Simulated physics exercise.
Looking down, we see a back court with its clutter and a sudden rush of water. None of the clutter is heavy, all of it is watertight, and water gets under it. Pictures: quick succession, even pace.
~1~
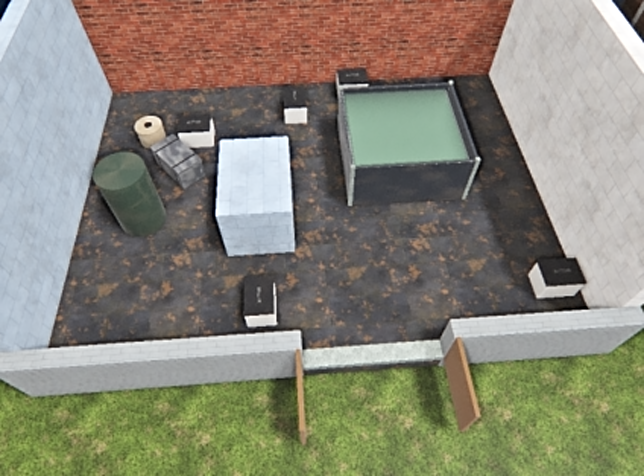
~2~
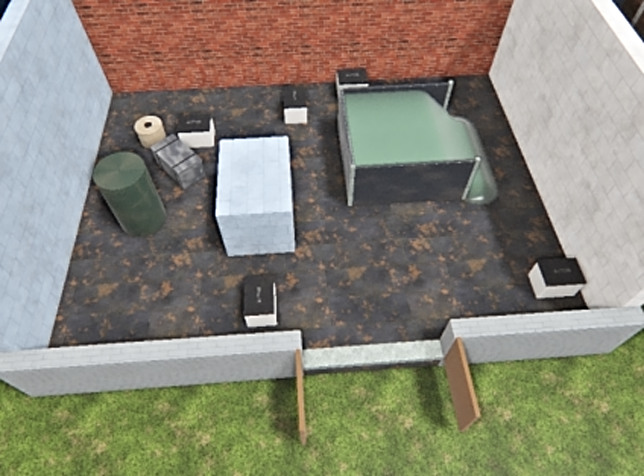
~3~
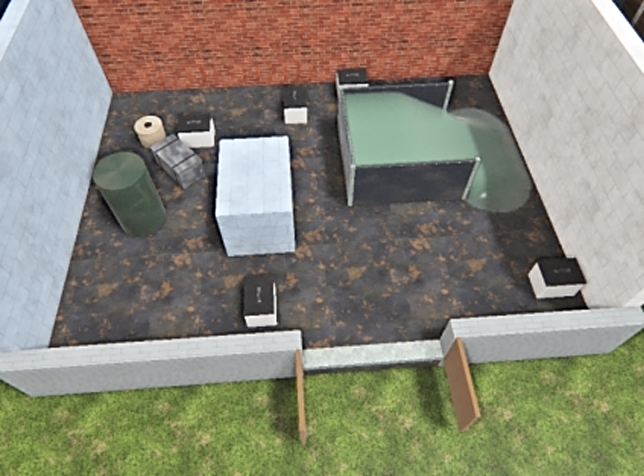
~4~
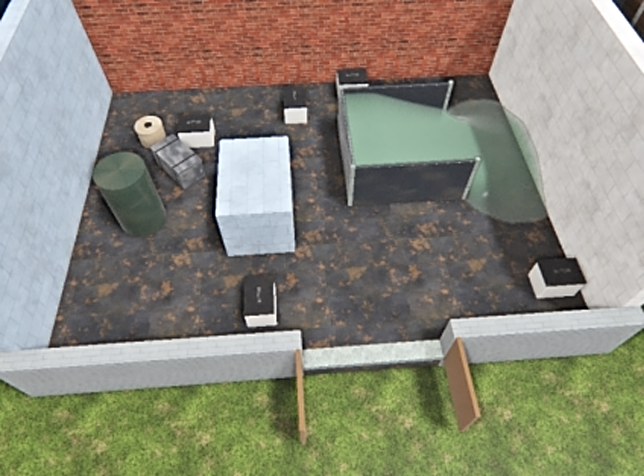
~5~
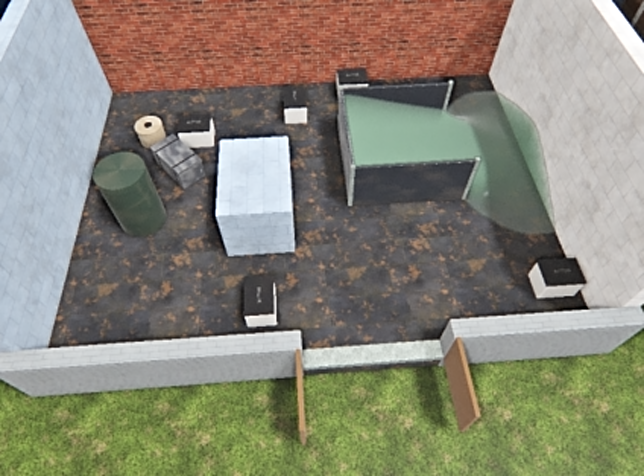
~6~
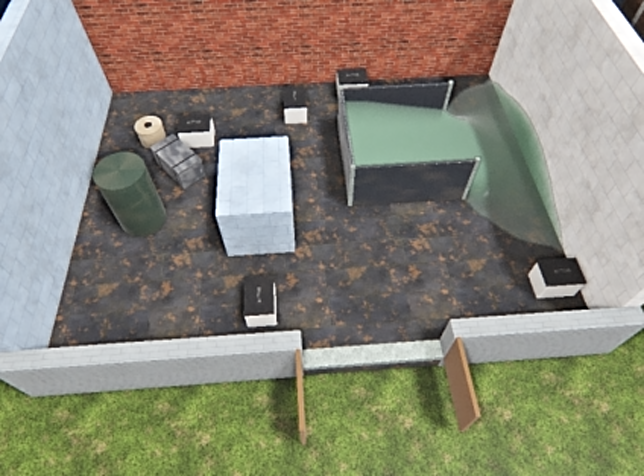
Green water poured out of the open right side of a dark tank in a walled yard, spread across the floor to the right-hand wall, then fanned along it, while the boxes stayed still.
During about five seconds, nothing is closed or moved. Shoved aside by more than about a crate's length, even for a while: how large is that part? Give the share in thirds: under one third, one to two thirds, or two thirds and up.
The portion knocked well out of place is two thirds or greater.
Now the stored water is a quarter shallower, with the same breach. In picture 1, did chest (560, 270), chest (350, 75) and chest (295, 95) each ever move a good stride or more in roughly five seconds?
As listed: Yes, pushed that far, that far or more.
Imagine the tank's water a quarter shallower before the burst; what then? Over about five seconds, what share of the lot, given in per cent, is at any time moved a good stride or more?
Share displaced: Approx. 40 percent.
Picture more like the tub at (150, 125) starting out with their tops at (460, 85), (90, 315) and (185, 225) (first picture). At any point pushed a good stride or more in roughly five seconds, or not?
In sequence: Knocked well away; hardly budges; hardly budges.
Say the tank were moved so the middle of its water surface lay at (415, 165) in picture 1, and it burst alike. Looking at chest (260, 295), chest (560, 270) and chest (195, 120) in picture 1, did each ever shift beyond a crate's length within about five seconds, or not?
Result per object - went far, went far, stayed close.
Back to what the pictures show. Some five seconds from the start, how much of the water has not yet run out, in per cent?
About 96 percent.
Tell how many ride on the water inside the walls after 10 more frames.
1.
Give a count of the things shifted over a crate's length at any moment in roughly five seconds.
Exactly 6.
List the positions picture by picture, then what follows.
A chest at (352, 75) rests on the ground; a trunk at (176, 153), on the bottom; 0 of 7 have shifted, in the first picture.
A chest at (352, 75) rests on the ground; a trunk at (176, 153), on the bottom; 0 of 7 have shifted, in the second picture.
A chest at (352, 75), on the bottom; a trunk at (176, 153), on the bottom; 0 of 7 have shifted, in the third picture.
A chest at (352, 75) rests on the ground; a trunk at (176, 153), on the bottom; 0 of 7 have shifted, in the fourth picture.
A chest at (352, 75) rests on the ground; a trunk at (176, 153), on the bottom; 0 of 7 have shifted, in the fifth picture.
A chest at (352, 75), on the bottom; a trunk at (176, 153), on the bottom; 0 of 7 have shifted, in the sixth picture.
A moment on, 0 of 7 are well off their spots; 0 afloat.
Next, 1 of 7 are well off their spots; 1 afloat.
Later, 3 of 7 are well off their spots; 0 afloat.
In the end, 6 of 7 are well off their spots, and 6 have been at some point; 3 afloat.
